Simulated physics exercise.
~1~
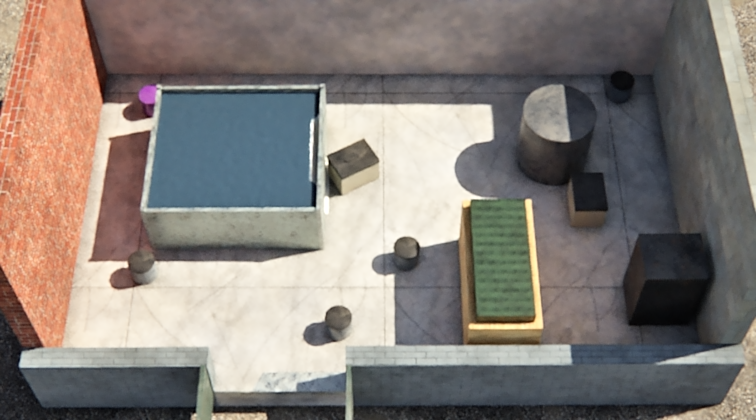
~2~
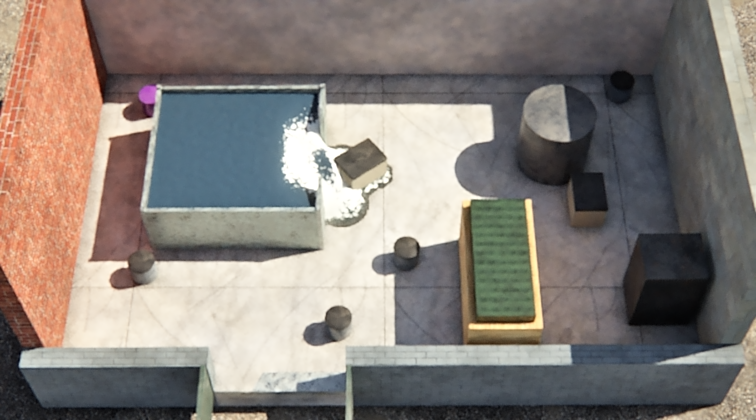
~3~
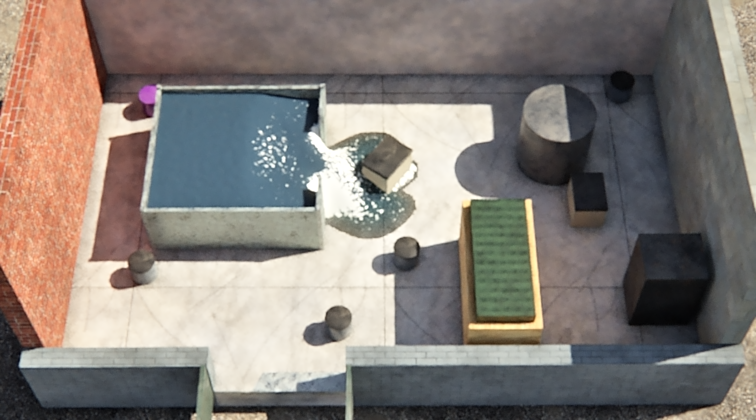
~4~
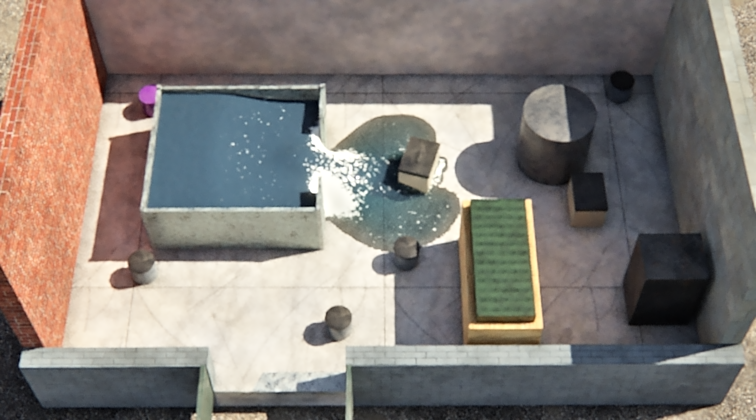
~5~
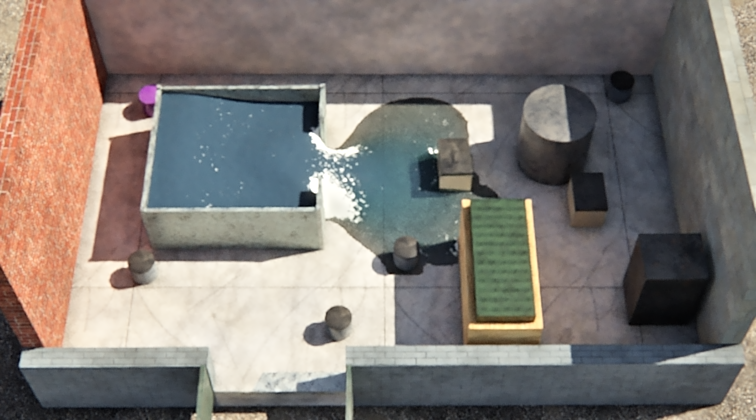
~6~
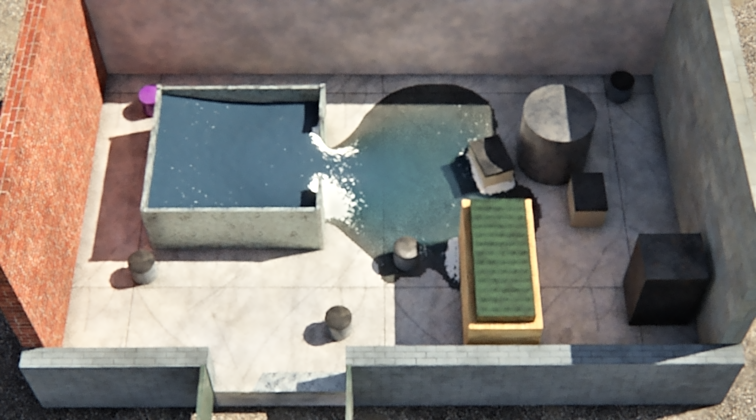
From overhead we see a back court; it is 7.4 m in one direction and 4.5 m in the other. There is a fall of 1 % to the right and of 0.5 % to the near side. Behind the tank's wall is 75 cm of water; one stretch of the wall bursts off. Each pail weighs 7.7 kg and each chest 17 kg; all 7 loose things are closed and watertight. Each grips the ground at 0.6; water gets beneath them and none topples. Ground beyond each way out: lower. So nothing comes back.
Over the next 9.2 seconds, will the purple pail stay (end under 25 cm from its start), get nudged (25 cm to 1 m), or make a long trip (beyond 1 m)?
Virtually static.
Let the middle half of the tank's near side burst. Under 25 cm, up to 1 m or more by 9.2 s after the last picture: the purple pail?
In that case the purple pail ends far away.
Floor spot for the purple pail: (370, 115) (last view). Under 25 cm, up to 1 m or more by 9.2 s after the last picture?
I'd say it does not really move.
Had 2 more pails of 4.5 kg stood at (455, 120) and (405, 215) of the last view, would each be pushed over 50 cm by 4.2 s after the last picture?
Well, the first one is higher and the other higher.
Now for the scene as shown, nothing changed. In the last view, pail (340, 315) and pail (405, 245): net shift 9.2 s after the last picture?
Taking them in turn, the shifts are 0 cm and 100 cm.
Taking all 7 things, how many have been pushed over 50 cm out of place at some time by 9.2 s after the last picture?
I count 4 of them.
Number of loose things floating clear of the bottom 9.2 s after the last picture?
At that point I count 3.
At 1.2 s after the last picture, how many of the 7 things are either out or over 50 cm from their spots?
The count is 3.
Then, 1.2 s after the last picture the purple pail is near (151, 94), 0.0 m from its start, aground; 0 of 7 are out; 1 afloat.
Then, 3.8 s after the last picture the purple pail is near (151, 94), 0.0 m from its start, aground; 0 of 7 are out; 3 afloat.
Then, 6.2 s after the last picture the purple pail is near (151, 94), 0.0 m from its start, aground; 0 of 7 are out; 3 afloat.
Then, 9.2 s after the last picture the purple pail is near (151, 94), 0.0 m from its start, aground; 0 of 7 are out; 3 afloat.
